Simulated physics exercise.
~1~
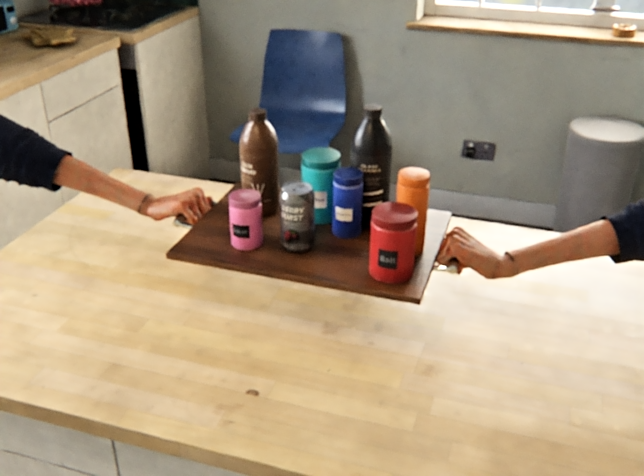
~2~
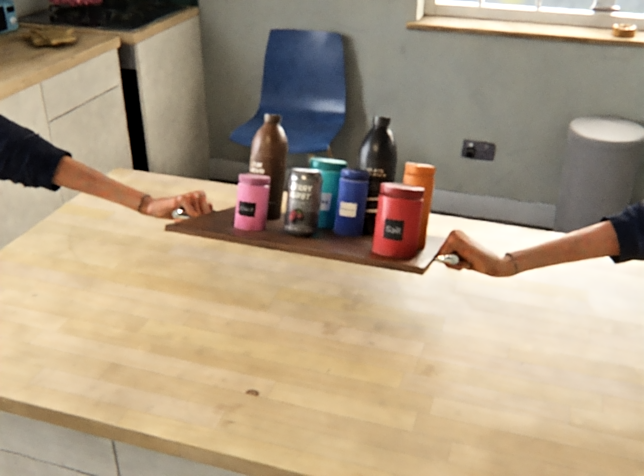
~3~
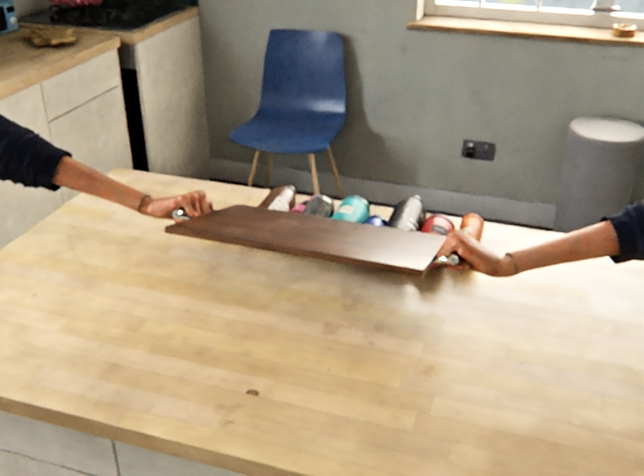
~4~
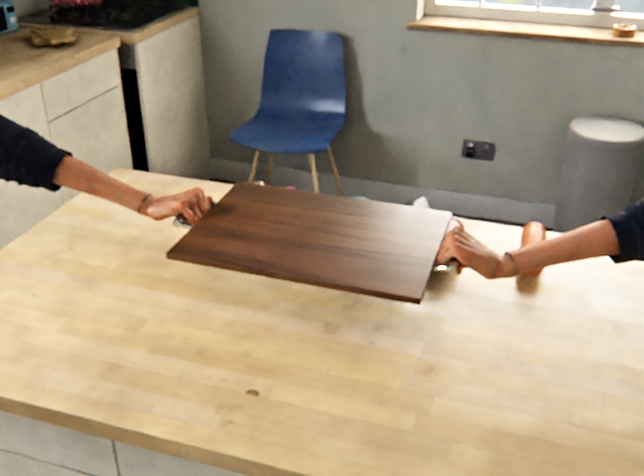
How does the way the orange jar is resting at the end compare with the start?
At the start the orange jar stands upright on the tray, and at the end it lies on its side, off the tray, near the hand on the right.
We see two hands holding a dark wooden tray of upright jars, bottles and a can above a pale table. The tray's far edge dips, the items lean, then topple and slide off the far side, and the hands bring the emptied tray back toward level.
